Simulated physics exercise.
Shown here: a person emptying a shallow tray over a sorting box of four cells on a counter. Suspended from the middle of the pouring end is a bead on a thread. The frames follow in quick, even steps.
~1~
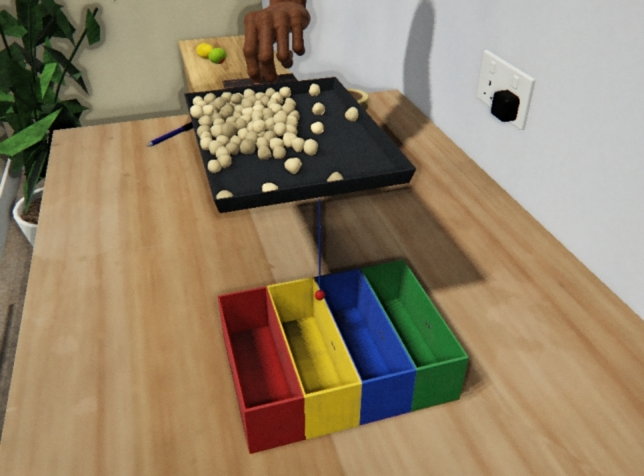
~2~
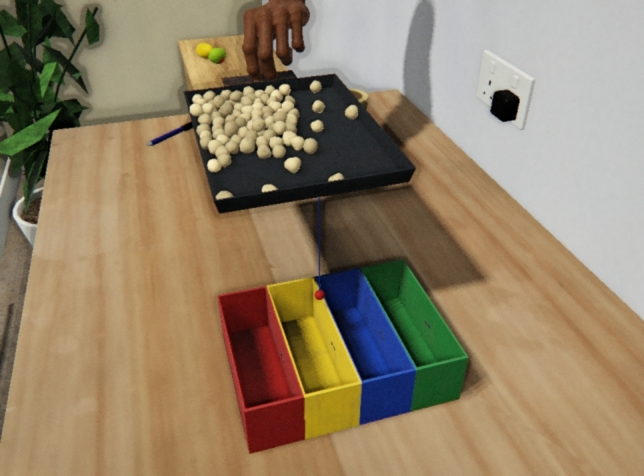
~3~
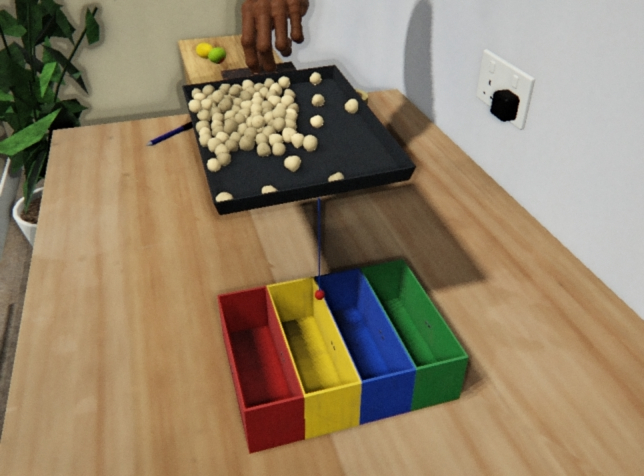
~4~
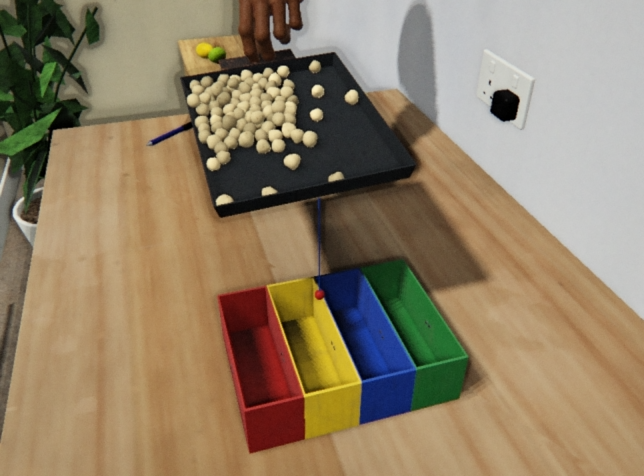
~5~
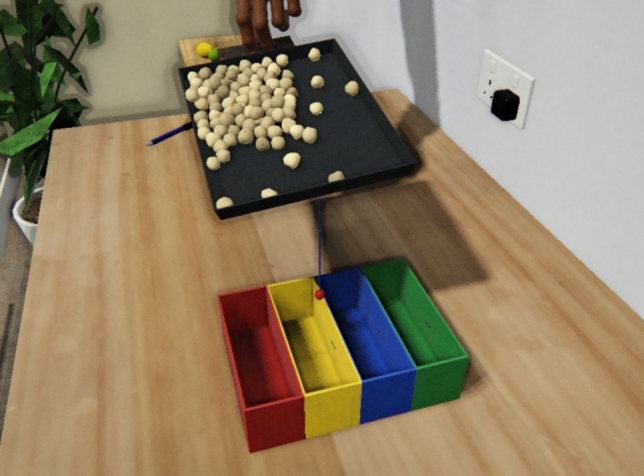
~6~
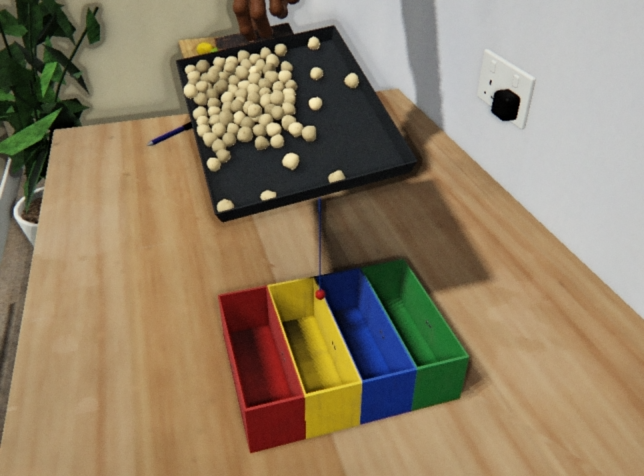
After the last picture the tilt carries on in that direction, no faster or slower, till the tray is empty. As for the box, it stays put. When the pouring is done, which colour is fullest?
Fullest: The red cell.
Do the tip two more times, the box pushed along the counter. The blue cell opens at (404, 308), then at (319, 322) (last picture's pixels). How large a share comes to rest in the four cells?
Result, in turn: 20 %, 90 %.
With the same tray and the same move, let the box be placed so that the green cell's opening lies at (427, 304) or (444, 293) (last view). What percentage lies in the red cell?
Close to 30 in a hundred, then close to 10 in a hundred.
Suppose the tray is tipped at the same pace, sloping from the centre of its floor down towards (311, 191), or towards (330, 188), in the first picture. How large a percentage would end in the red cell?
In turn some 20 and 10 per cent.
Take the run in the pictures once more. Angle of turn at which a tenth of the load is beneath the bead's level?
The tilt then is about 80°.
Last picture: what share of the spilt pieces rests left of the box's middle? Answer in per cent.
Roughly 100 in a hundred.
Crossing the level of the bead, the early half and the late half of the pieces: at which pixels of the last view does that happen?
The opening part goes through (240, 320); what follows goes through (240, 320).
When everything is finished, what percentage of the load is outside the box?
Share outside: Near 40 %.
Just after the last frame, tray tipped steeply; almost all on the tray; just a few in the red cell; about a tenth falling or outside the box.
A moment on, tray tipped right over; roughly two thirds on the tray; about a tenth in the red cell; just a few in the yellow cell; roughly a quarter falling or outside the box.
Further on, tray tipped past a quarter turn; roughly half in the red cell; about a tenth in the yellow cell; roughly half falling or outside the box.
When it is over, tray tipped past a quarter turn; roughly half in the red cell; about a tenth in the yellow cell; not one in the blue cell; not one in the green cell; roughly half outside the box.
